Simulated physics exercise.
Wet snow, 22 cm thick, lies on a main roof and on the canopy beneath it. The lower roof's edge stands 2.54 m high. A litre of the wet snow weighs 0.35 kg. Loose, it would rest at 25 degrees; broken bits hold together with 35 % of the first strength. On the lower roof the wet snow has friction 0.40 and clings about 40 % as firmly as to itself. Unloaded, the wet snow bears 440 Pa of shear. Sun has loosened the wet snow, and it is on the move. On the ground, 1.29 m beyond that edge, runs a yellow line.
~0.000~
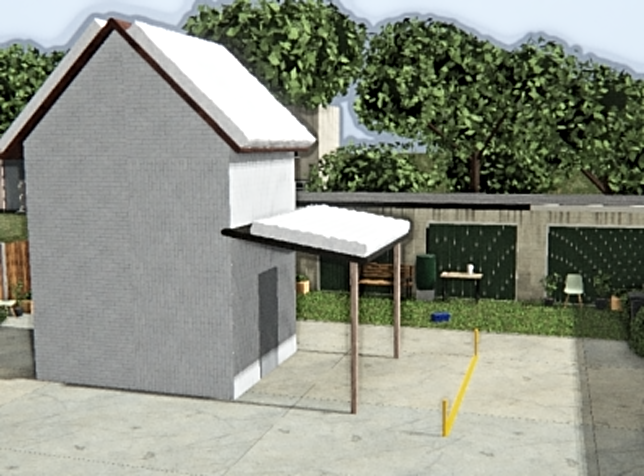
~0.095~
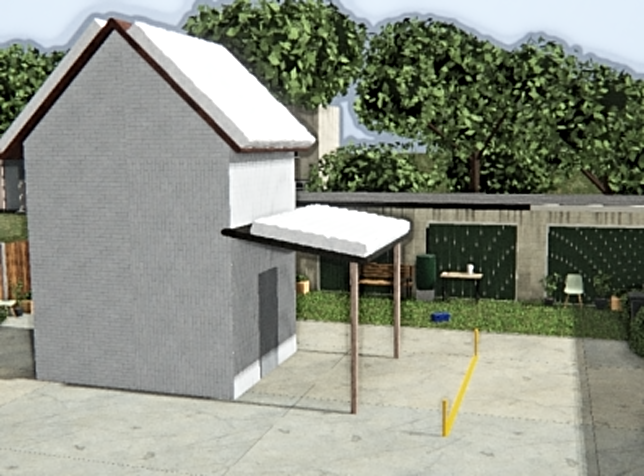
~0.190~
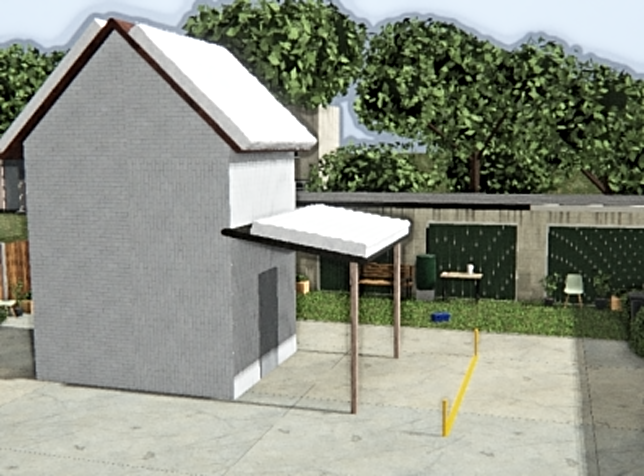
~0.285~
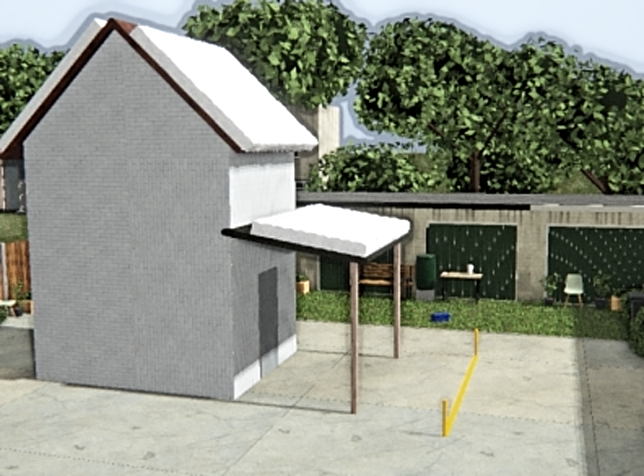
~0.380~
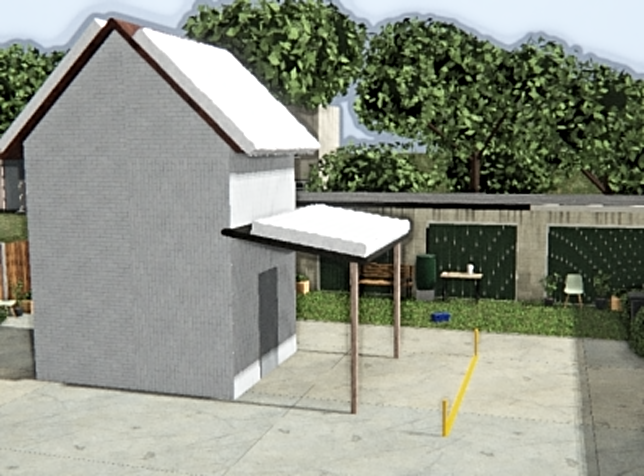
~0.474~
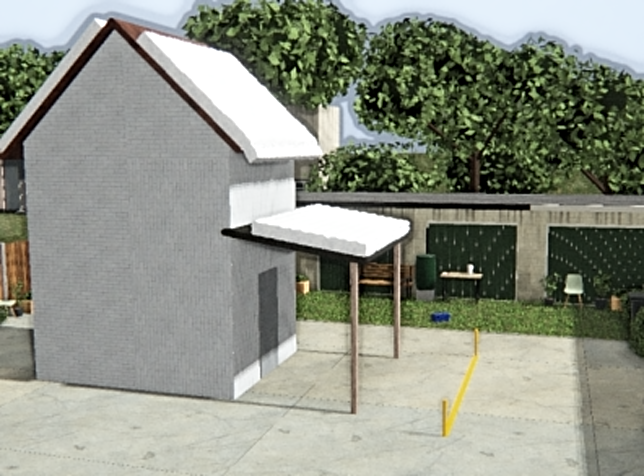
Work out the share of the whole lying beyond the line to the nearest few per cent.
Close to 13 per cent.
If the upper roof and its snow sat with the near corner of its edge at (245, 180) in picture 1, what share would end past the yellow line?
In that case some 0 per cent.
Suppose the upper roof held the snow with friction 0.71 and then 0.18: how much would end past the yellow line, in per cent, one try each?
In turn about 3 %, 40 %.
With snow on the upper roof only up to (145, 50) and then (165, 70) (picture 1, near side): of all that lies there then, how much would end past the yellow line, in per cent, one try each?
In that order: 4 %, 0 %.
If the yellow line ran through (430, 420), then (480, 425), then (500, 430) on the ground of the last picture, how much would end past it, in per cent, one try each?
In turn about 18 %, 6 %, 3 %.
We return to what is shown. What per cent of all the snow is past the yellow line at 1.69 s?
Near 0 %.
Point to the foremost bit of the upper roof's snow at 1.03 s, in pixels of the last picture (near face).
Around (294, 225).
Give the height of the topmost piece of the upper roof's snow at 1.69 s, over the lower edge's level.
About 1.1 m.
After 1.03 s, none is below the lower edge and 0 % is past the line.
After 1.69 s, none is below the lower edge and 0 % is past the line.
After 2.34 s, 18 % is below the lower edge and 0 % is past the line.
After 3.00 s, 34 % is below the lower edge and 13 % is past the line.
After 3.90 s, 34 % is below the lower edge and 13 % is past the line.
